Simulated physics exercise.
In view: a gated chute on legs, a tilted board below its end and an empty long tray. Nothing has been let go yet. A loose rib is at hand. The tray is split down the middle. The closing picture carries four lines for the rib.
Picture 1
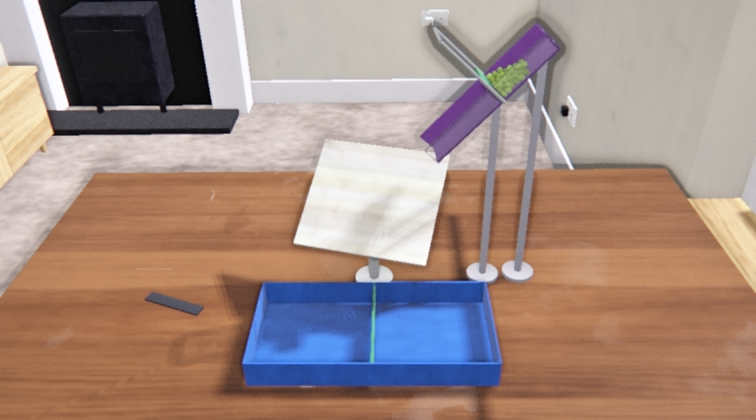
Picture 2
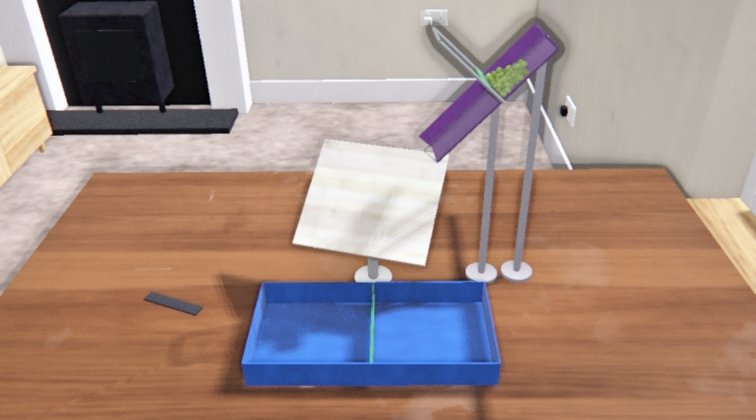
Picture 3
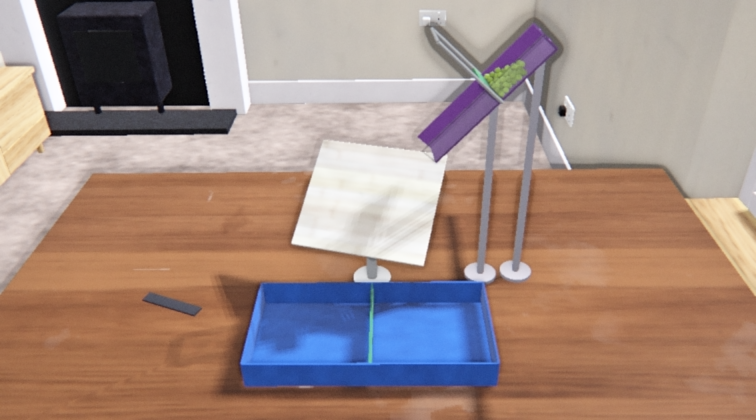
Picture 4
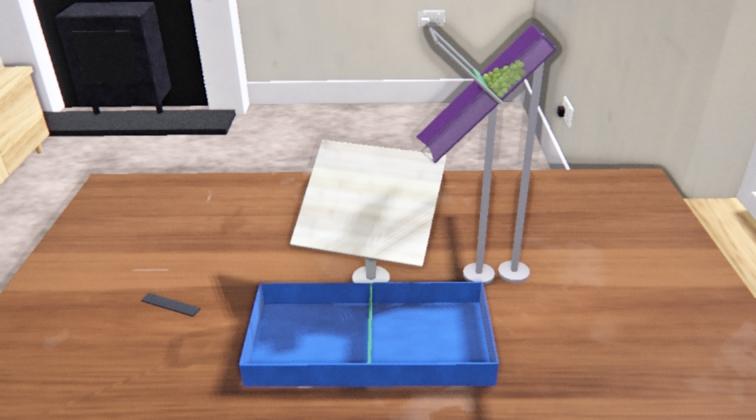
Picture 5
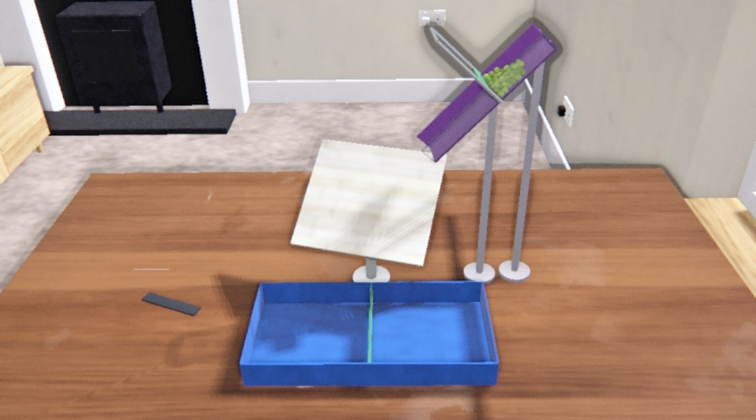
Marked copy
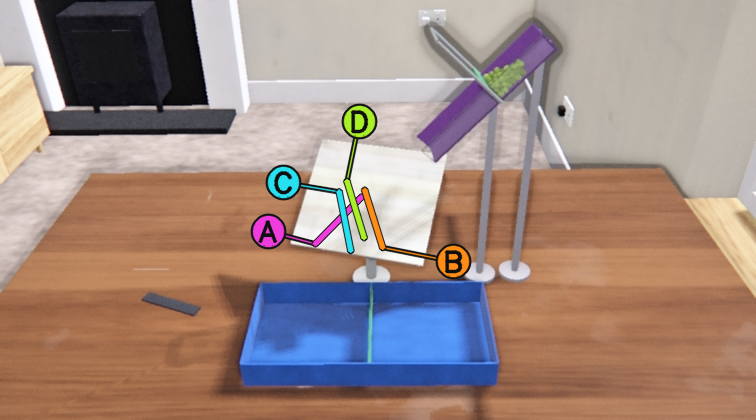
A purple chute on tall legs held a clump of small green peas above a tilted pale board and an empty blue divided tray on a wooden table, and nothing noticeably moved.
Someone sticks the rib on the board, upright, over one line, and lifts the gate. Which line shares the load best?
I would pick line D.
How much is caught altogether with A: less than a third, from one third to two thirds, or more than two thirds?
More than two thirds.
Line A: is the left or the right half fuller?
Left.
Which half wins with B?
Right.
On the marked copy, line A from (361, 196) to (315, 243); line B from (364, 190) to (382, 247); line C from (339, 191) to (350, 250); line D from (346, 181) to (364, 237).
Choosing A, of what is caught, all but a few in the left half, a small share in the right.
Choosing B, of what is caught, only a few in the left half, all but a few in the right.
Choosing C, of what is caught, the bulk in the left half, a small share in the right.
Choosing D, of what is caught, close to a third in the left half, close to two thirds in the right.
